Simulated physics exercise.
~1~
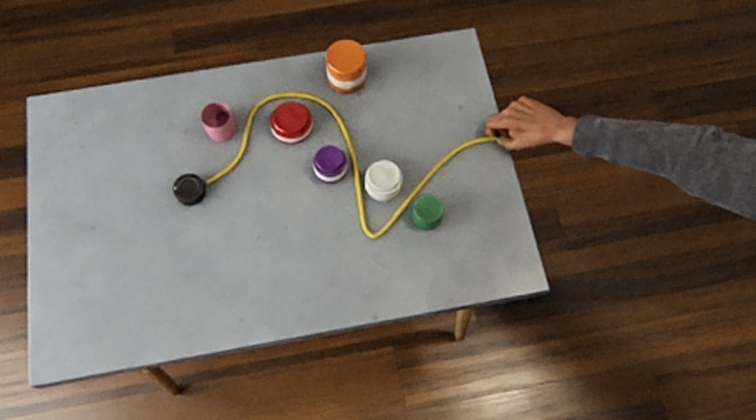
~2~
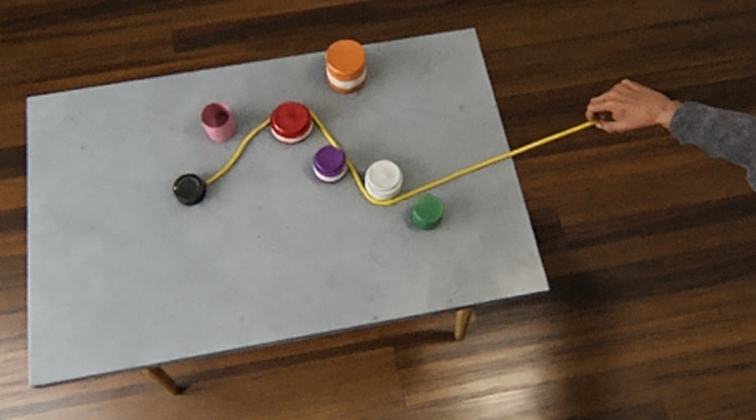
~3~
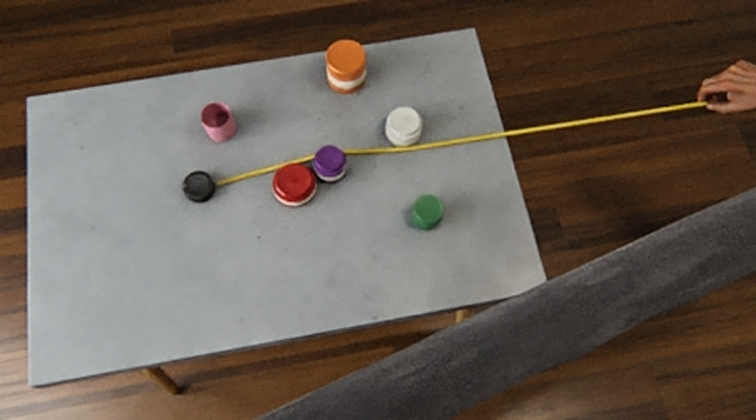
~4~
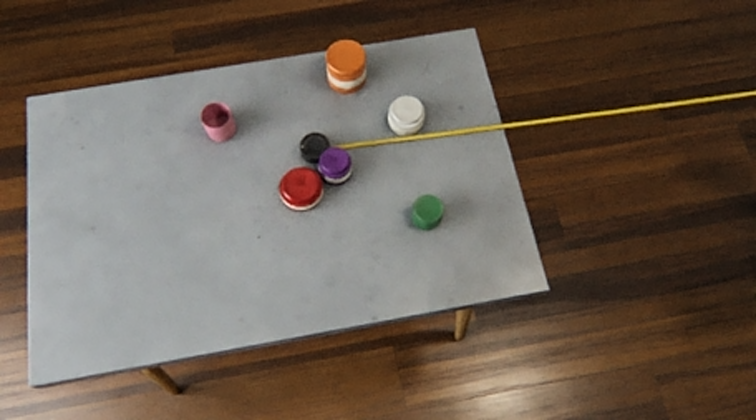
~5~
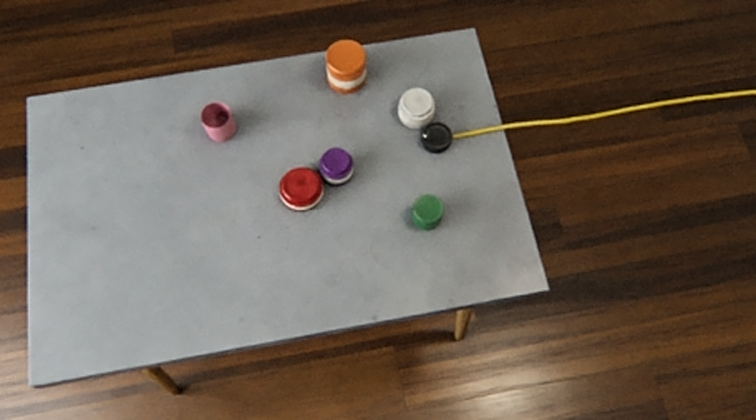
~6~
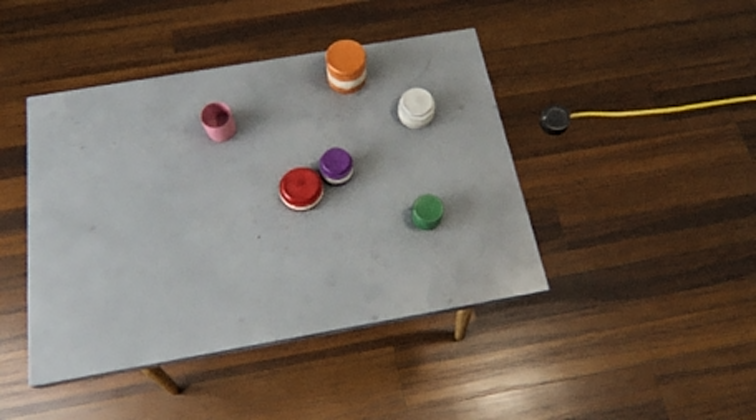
On a grey table, a hand pulls a yellow cord rightward past six round containers, pushing the red one down and the white one up, then drags the attached black disc across and off the right edge, leaving all six containers upright on top.
